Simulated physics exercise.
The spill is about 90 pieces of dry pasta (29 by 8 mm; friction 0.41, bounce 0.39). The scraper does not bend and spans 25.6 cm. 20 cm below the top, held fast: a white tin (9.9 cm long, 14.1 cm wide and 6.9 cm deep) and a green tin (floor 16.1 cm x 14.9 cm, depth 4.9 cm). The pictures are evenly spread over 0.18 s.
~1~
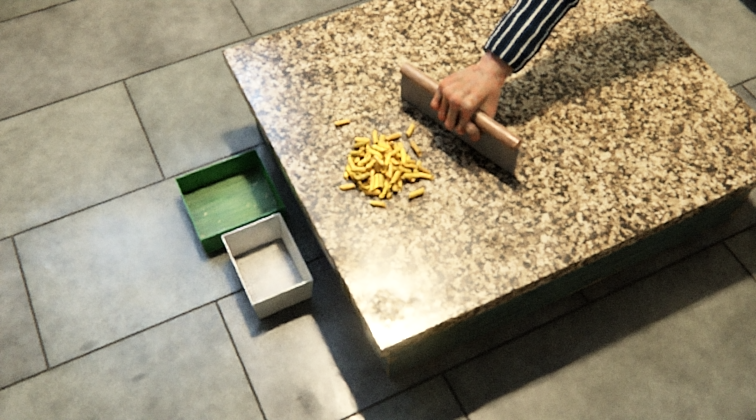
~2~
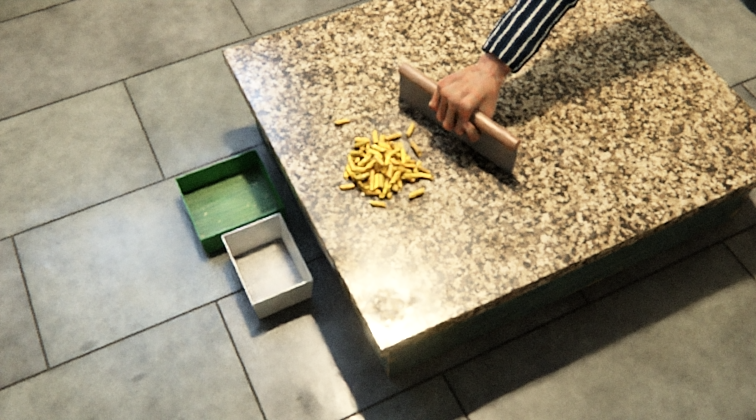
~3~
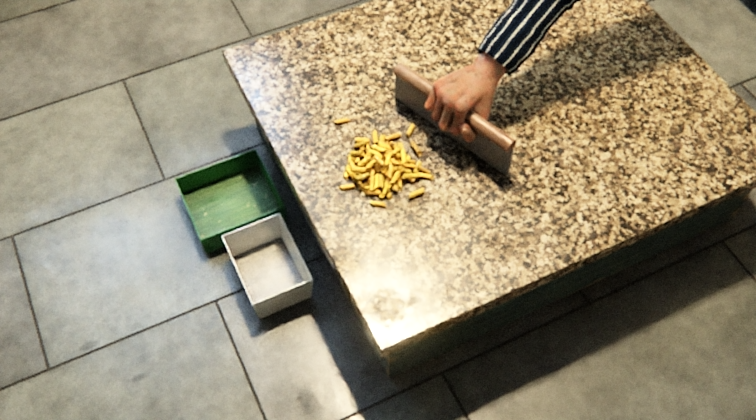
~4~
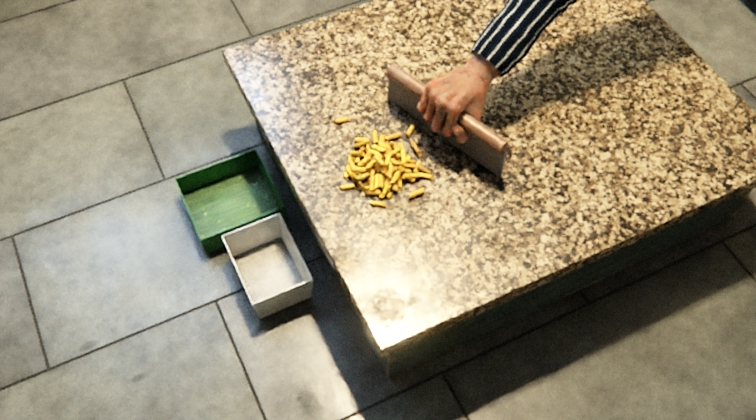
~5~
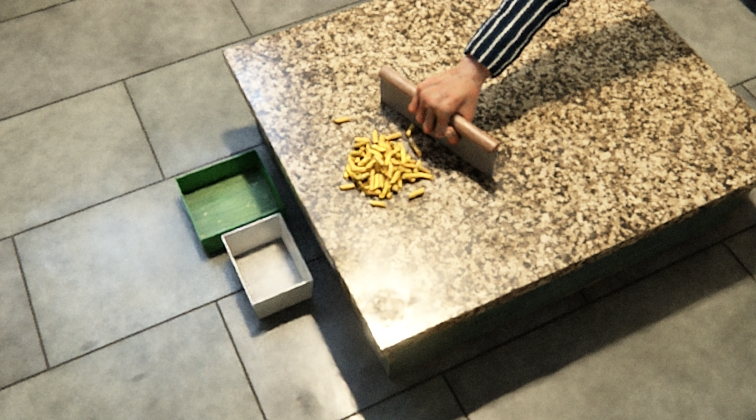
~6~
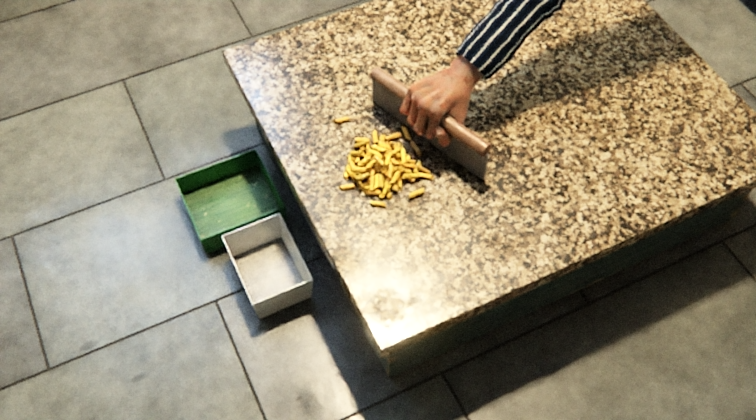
Hand in a striped sleeve sliding a scraper slightly left across a speckled stone slab toward a small pile of yellow pasta.
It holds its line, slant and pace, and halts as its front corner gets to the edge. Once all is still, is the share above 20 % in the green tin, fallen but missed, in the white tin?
In the green tin: Under; fallen but missed: Under; in the white tin: Under.
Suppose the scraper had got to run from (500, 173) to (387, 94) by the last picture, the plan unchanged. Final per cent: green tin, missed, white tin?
Green tin 0, missed 35, white tin 35.
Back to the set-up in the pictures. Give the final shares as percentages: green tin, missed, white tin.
Green tin 5, missed 0, white tin 10.
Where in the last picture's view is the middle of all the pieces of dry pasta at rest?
At about (321, 195).
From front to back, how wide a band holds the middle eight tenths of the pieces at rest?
Roughly 14 cm.
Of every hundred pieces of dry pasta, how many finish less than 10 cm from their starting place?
About 30 per cent.
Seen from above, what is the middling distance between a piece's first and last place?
About 12 cm.
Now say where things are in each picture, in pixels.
Scraper from (516, 154) to (404, 76); moved 0.0 cm; 0 pieces shifted; middle of the spill at (380, 161); white tin at (267, 257); green tin at (229, 193), in the first frame.
Scraper from (515, 154) to (402, 77); moved 0.3 cm; 0 pieces shifted; middle of the spill at (380, 161), in the second frame.
Scraper from (510, 155) to (398, 77); moved 1.0 cm; 0 pieces shifted; middle of the spill at (380, 161), in the third frame.
Scraper from (502, 156) to (391, 78); moved 2.3 cm; 1 pieces shifted; middle of the spill at (380, 161), in the fourth frame.
Scraper from (494, 157) to (383, 80); moved 3.8 cm; 1 pieces shifted; middle of the spill at (380, 161), in the fifth frame.
Scraper from (485, 159) to (375, 81); moved 5.2 cm; 2 pieces shifted; middle of the spill at (380, 161); white tin at (267, 257); green tin at (229, 193), in the sixth frame.
Then, 0.27 s after the last picture, scraper 16 cm from its start, spill 13 cm wide; still on top 100 %.
Then, 0.53 s after the last picture, scraper 25 cm from its start, spill 17 cm wide; still on top 100 %.
Then, 0.76 s after the last picture, scraper 26 cm from its start, spill 18 cm wide; white tin 5 %, green tin 5 %, off the edge, not caught 5 %, still on top 85 %.
In the end, white tin 10 %, green tin 5 %, fallen but missed 0 %, still on top 85 %.
